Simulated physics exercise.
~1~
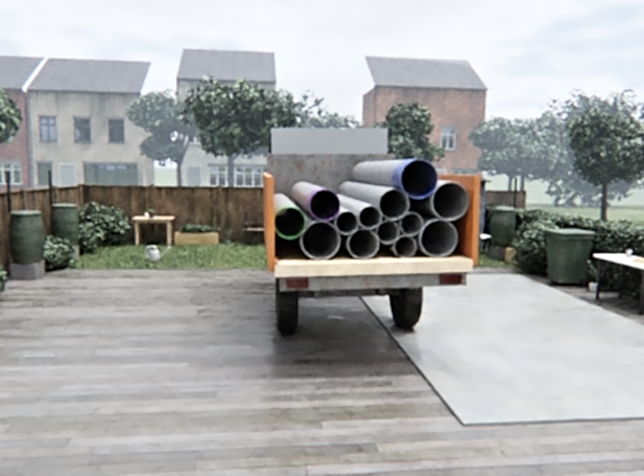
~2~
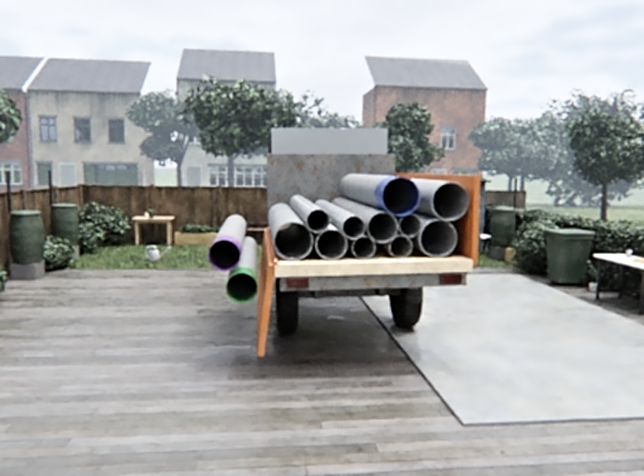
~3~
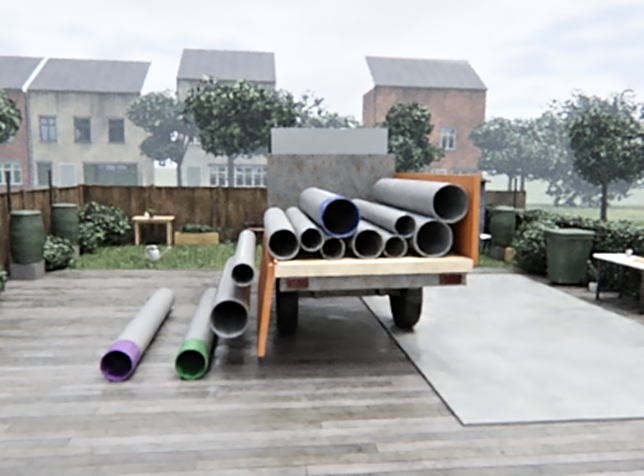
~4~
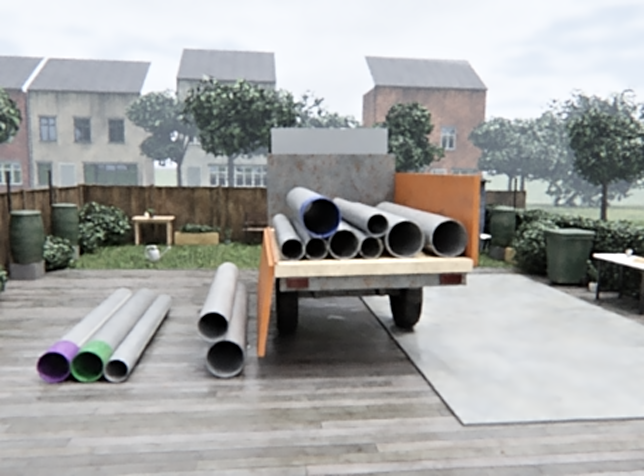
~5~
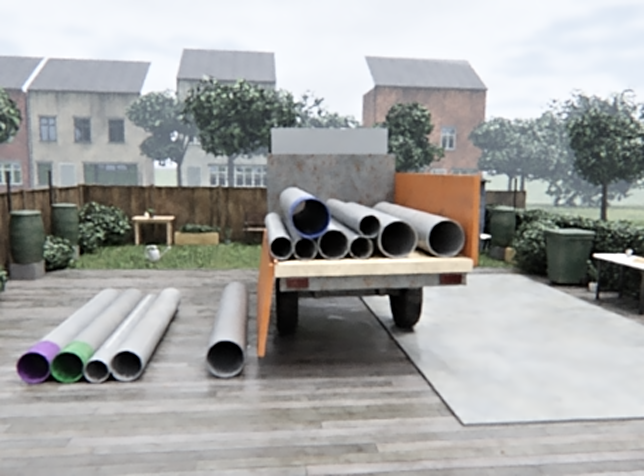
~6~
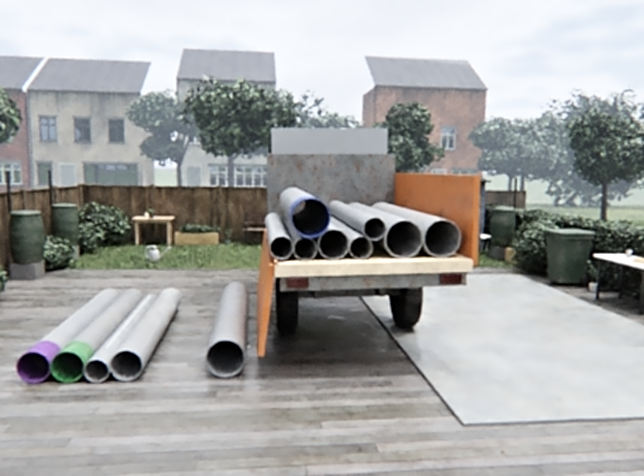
The clip opens on the tail of a flatbed lorry parked on wet decking, its bed stacked with grey pipes, a few marked with purple, green or blue rims. The left drop side swings out and down, while the right one stays up. The purple and green pipes tumble off the left side first, and more plain pipes follow as the load shifts left. The fallen pipes roll left across the decking, while the blue one slides down the stack. Finally, five pipes lie on the ground, purple outermost beside green, and blue remains aboard, resting on others.
